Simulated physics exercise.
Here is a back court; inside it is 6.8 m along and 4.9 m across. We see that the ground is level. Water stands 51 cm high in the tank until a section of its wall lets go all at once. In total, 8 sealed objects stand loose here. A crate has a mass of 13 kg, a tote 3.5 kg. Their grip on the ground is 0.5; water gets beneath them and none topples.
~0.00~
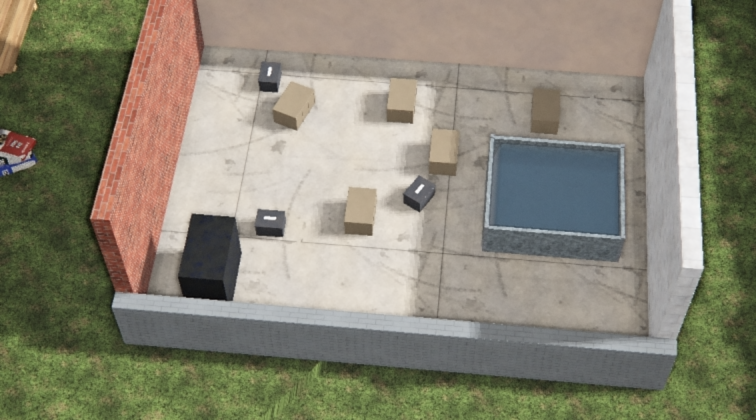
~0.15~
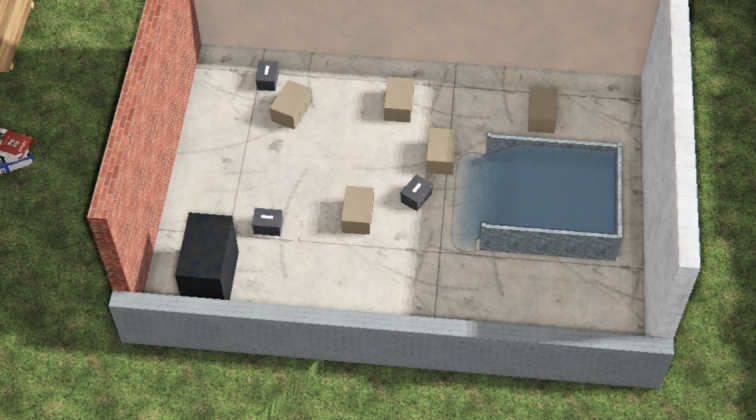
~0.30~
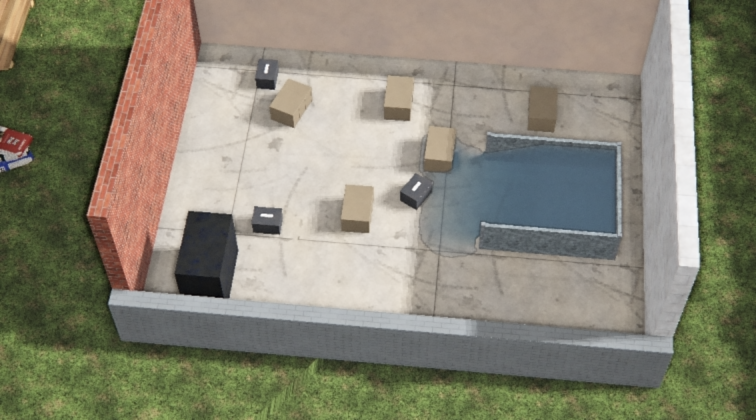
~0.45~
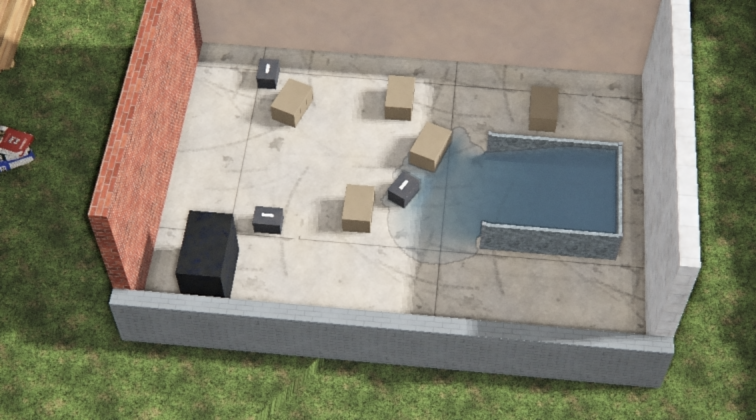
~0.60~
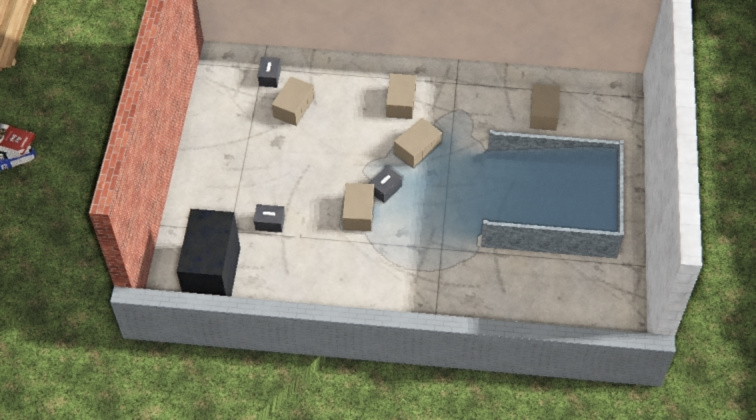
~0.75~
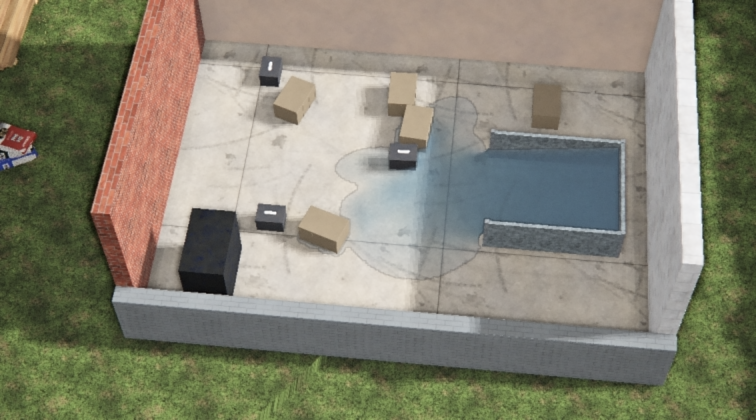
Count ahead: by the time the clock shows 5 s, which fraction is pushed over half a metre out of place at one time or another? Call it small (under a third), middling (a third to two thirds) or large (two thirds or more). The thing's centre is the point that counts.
Large, two thirds or more.
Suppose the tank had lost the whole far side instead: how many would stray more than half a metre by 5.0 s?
Then it comes to 4.
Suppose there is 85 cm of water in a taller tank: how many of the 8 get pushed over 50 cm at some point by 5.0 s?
Under that setup the answer is 7.
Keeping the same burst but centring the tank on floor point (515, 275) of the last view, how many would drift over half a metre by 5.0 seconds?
That gives 4 of them.
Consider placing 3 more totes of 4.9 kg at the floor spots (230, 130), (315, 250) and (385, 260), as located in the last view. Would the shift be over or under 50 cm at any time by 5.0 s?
In the order asked: Farther than that, farther than that, farther than that.
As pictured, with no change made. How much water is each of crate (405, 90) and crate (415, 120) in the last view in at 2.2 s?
Some 4 cm at the first, some 4 cm at the second.
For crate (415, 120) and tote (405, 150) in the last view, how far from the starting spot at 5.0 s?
First: 140 cm. Second: 300 cm.
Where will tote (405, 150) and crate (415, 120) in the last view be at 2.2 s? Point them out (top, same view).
Approx. (298, 48); approx. (401, 88).
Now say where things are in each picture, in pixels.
The first picture shows a crate at (361, 205), on the bottom; a tote at (420, 189) rests on the ground; water covers 2.6 m2; 0 of 8 have shifted.
The second picture shows a crate at (358, 204), on the bottom; a tote at (417, 188), on the bottom; 3.3 m2 under water; 0 of 8 have shifted.
The third picture shows a crate at (357, 203), on the bottom; a tote at (416, 187) rests on the ground; 4.0 m2 under water; 0 of 8 have shifted.
The fourth picture shows a crate at (358, 202) rests on the ground; a tote at (404, 185), on the bottom, 20 cm from its start; 4.8 m2 under water; 2 of 8 have shifted.
The fifth picture shows a crate at (358, 201), on the bottom; a tote at (386, 180), on the bottom, 48 cm from its start; water covers 6.1 m2; 2 of 8 have shifted.
The sixth picture shows a crate at (324, 223), on the bottom, 65 cm from its start; a tote at (403, 152) rests on the ground, 59 cm from its start; water covers 7.5 m2; 3 of 8 have shifted.
After 1.1 s 3 of 8 are over 50 cm from their spots; 0 afloat.
After 2.2 s 5 of 8 are over 50 cm from their spots; 2 afloat.
After 3.5 s 7 of 8 are over 50 cm from their spots; 5 afloat.
After 5.0 s 7 of 8 are over 50 cm from their spots, and 7 have been at some point; 5 afloat.
